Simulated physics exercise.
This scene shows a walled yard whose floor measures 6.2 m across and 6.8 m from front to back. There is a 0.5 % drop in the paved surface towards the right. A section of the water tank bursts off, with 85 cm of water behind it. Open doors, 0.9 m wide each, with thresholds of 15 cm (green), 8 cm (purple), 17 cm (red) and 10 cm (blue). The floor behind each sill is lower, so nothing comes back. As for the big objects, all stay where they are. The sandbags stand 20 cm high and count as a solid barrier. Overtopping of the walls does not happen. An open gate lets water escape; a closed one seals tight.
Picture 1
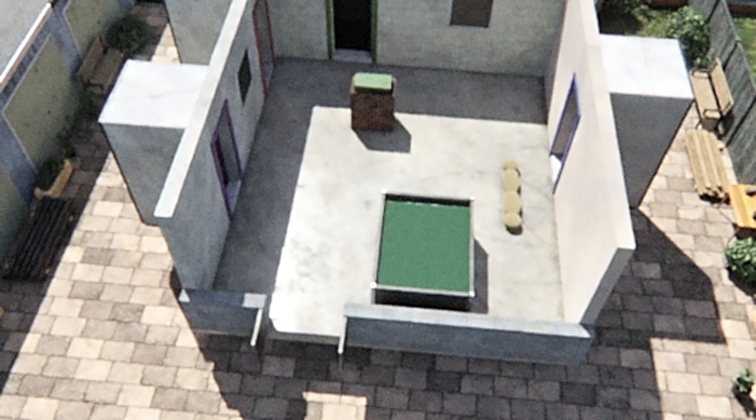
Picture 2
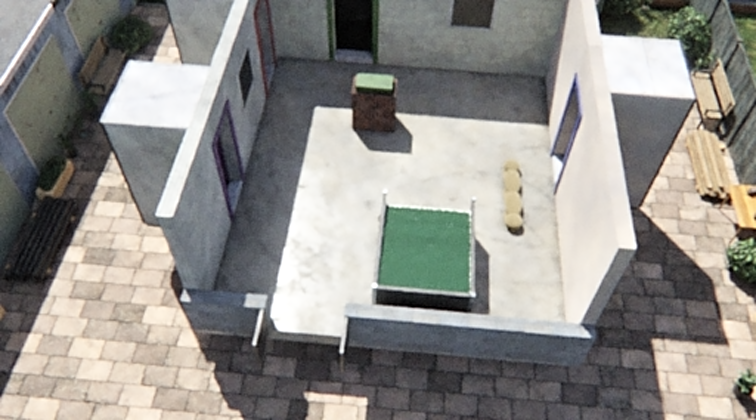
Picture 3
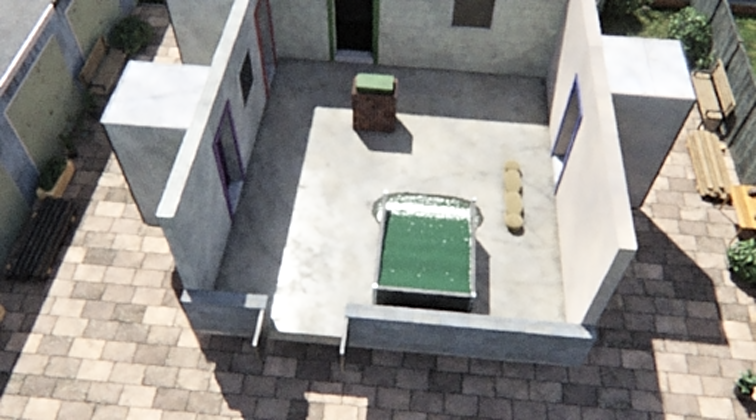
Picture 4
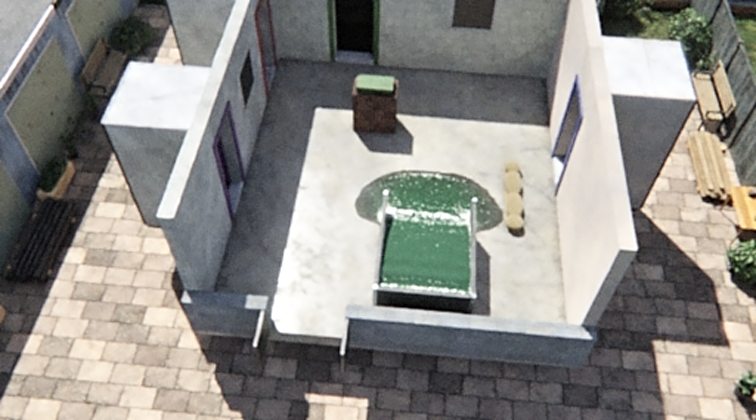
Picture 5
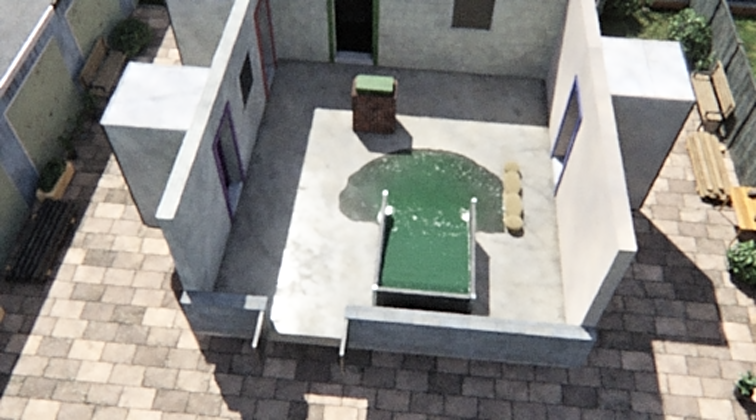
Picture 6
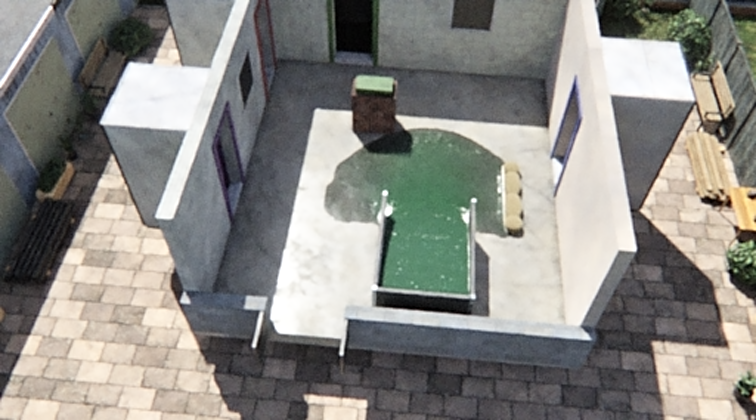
Green water pours from the far side of a rectangular tank in a walled yard, first foaming around its back edge, then spreading across the pale floor in a widening rounded sheet towards a brick block and a row of sandbags.
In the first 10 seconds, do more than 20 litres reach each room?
Result: Green door: Beneath the limit, purple door: Beneath the limit, red door: Beneath the limit, blue door: Beneath the limit.
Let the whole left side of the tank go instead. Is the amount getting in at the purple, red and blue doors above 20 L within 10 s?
Purple exceeds; red falls short; blue falls short.
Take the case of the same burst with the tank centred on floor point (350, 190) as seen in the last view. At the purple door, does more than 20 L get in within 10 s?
Lab note: Purple door limit not exceeded.
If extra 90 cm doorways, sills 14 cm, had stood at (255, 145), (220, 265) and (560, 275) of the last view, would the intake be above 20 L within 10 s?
Note, doorways in listed order: Stays short, stays short, stays short.
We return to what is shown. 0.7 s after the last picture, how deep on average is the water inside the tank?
It averages close to 37 centimetres.
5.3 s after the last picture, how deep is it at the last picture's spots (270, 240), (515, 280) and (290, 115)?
I'd read it as roughly 2, 3 and 11 cm, in that order.
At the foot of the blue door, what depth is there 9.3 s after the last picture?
The mean depth is around 6.0 cm.
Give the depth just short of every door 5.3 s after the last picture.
Readings (cm): Green = 9; purple = 6; red = 9; blue = 10.
Then, 0.7 s after the last picture water covers 40 % of the floor and is deepest (31 cm) near (421, 224); green door not reached, purple door not reached, red door not reached, blue door not reached.
Then, 1.5 s after the last picture water covers 50 % of the floor and is deepest (41 cm) near (541, 84); green door 7 cm at the sill, 0 L in, purple door not reached, red door 9 cm at the sill, 0 L in, blue door not reached.
Then, 2.8 s after the last picture water covers 60 % of the floor and is deepest (29 cm) near (541, 89); green door 8 cm at the sill, 0 L in, purple door not reached, red door 17 cm at the sill, 1 L in, blue door not reached.
Then, 5.3 s after the last picture water covers 80 % of the floor and is deepest (22 cm) near (562, 346); green door 9 cm at the sill, 0 L in, purple door 6 cm at the sill, 0 L in, red door 9 cm at the sill, 6 L in, blue door 10 cm at the sill, 0 L in.
Then, 9.3 s after the last picture water covers 95 % of the floor and is deepest (12 cm) near (326, 288); green door 6 cm at the sill, 0 L in, purple door 5 cm at the sill, 0 L in, red door 5 cm at the sill, 6 L in, blue door 6 cm at the sill, 0 L in.
